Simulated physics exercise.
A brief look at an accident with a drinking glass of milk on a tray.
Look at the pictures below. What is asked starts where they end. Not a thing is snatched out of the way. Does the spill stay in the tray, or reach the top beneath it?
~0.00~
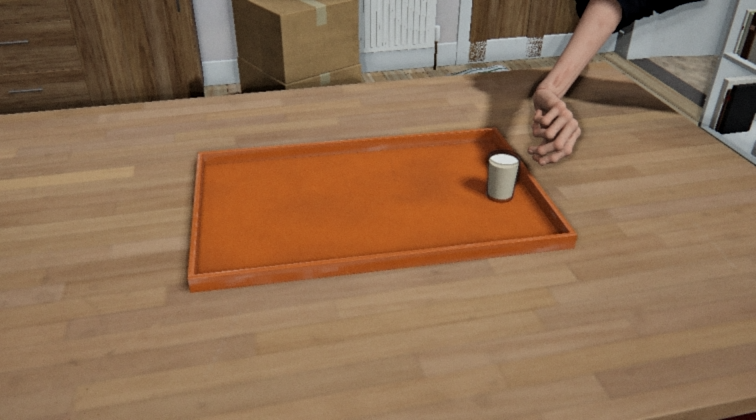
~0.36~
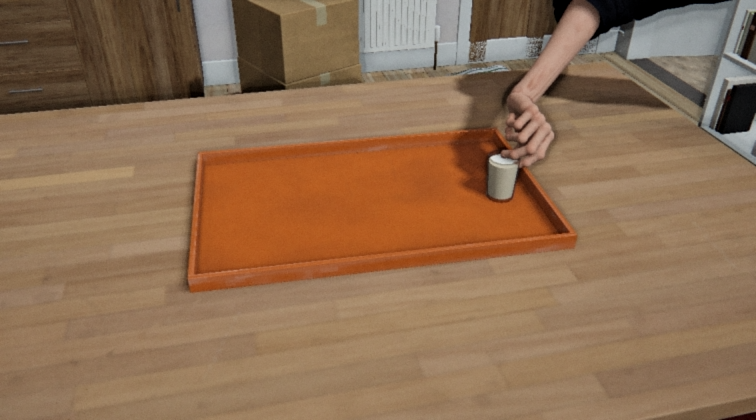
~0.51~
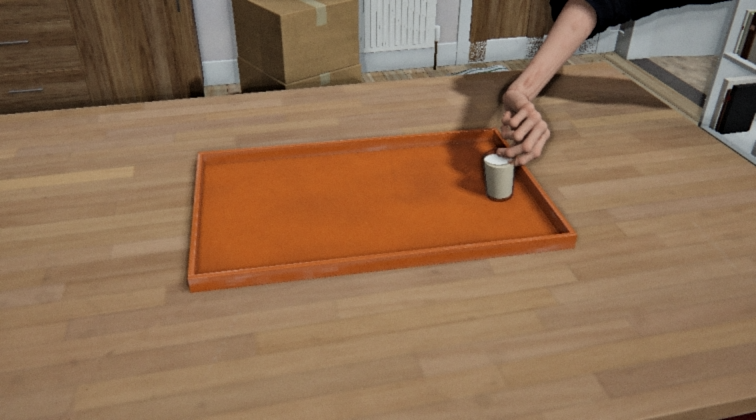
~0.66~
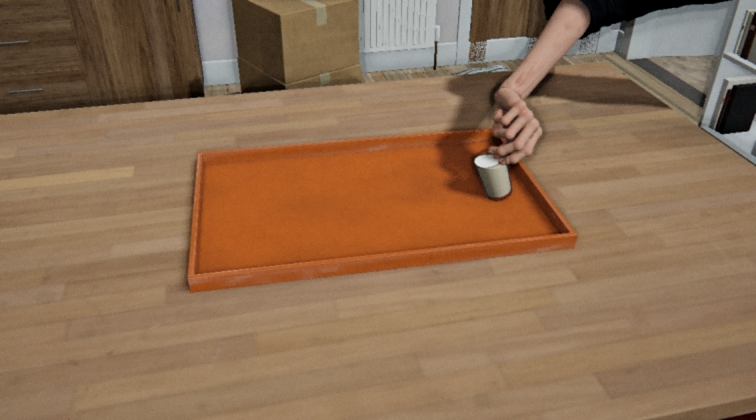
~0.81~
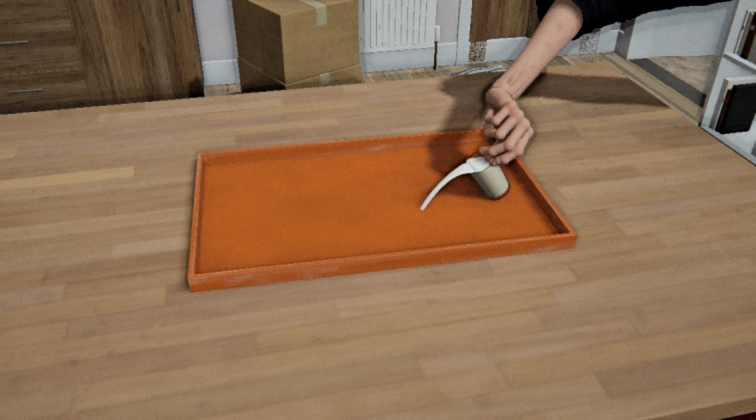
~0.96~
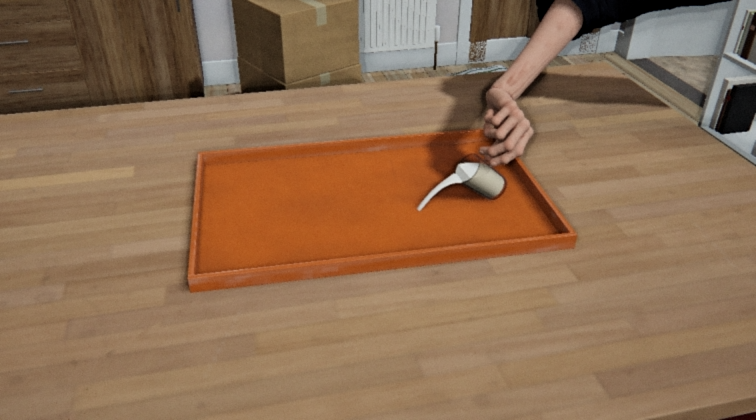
The spill remains in the tray.
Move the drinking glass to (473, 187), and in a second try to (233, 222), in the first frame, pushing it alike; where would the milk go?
At the first place it is held by the rim, at the second it gets out on to the top.
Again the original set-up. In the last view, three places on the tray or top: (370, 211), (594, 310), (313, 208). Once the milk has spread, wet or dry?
Point one is caught by it, point two is never touched, point three is caught by it.
After 1.5 s, the drinking glass lies in the tray; the puddle covers about as much as a plate; all of it is inside the rim.
After 2.3 s, the puddle covers about as much as a plate; all of it is inside the rim.
After 3.6 s, the puddle covers about as much as a plate; all of it is inside the rim.
